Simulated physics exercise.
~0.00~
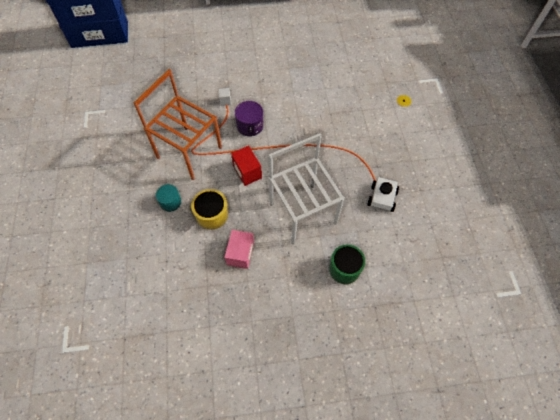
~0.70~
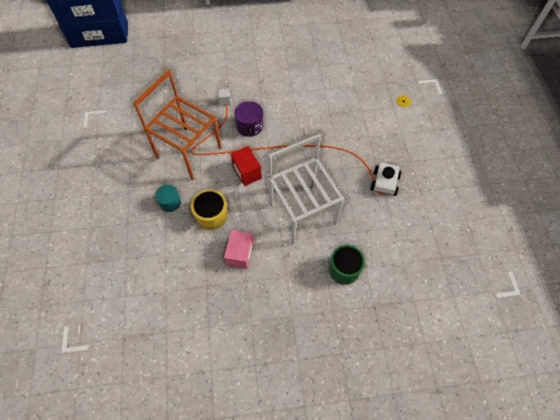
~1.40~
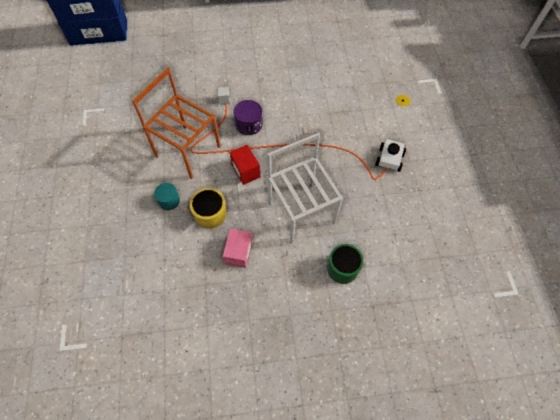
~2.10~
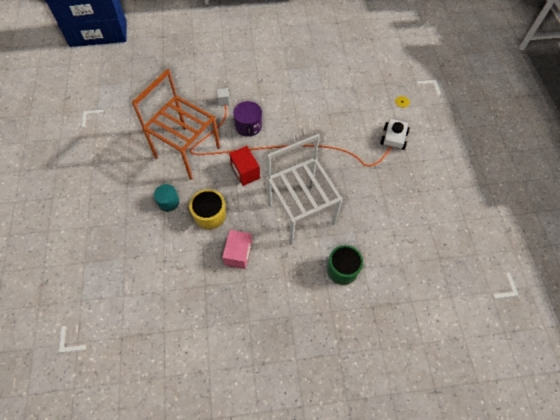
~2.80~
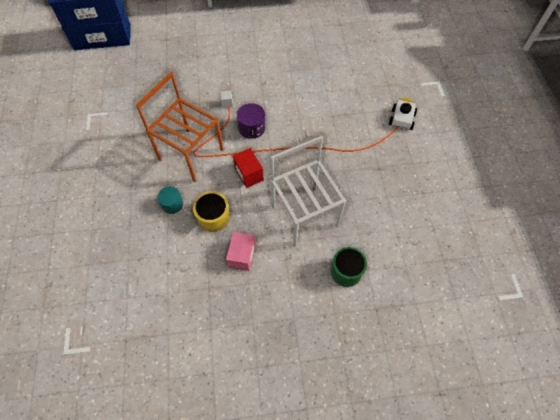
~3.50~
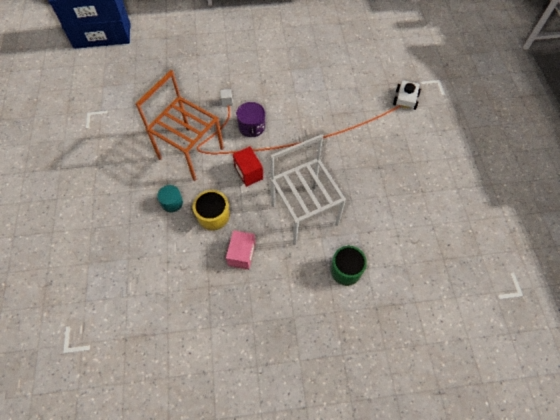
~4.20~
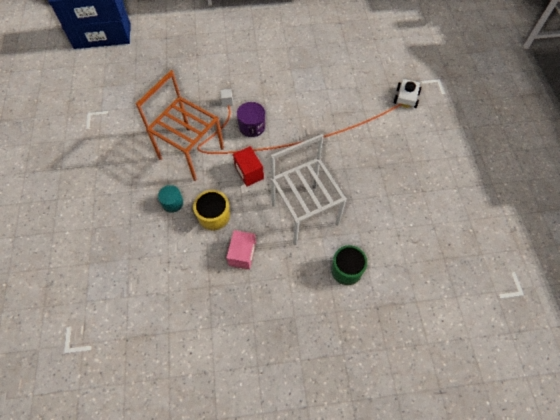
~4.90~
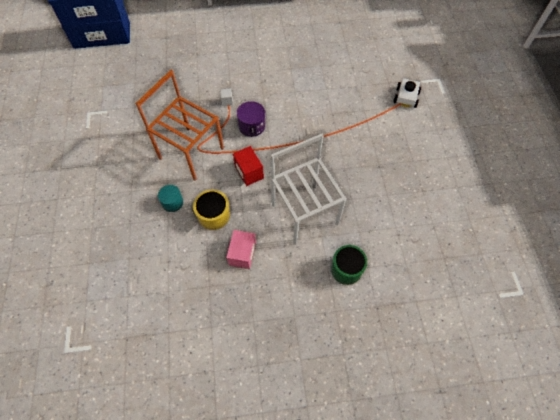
To begin with, a small white cart with black wheels sits right of a white chair on a grey tiled floor, trailing an orange lead that runs back toward a small pale block near the orange chair. Around them stand a purple bin, red carton, teal tub, yellow pot, pink box and green pot. The cart rolls up and slightly right, drawing the lead along. It passes over the yellow mark, then continues toward the upper right tape corner. There it stops, with the lead stretched in a gentle curve, while the chairs and containers appear to stay put.
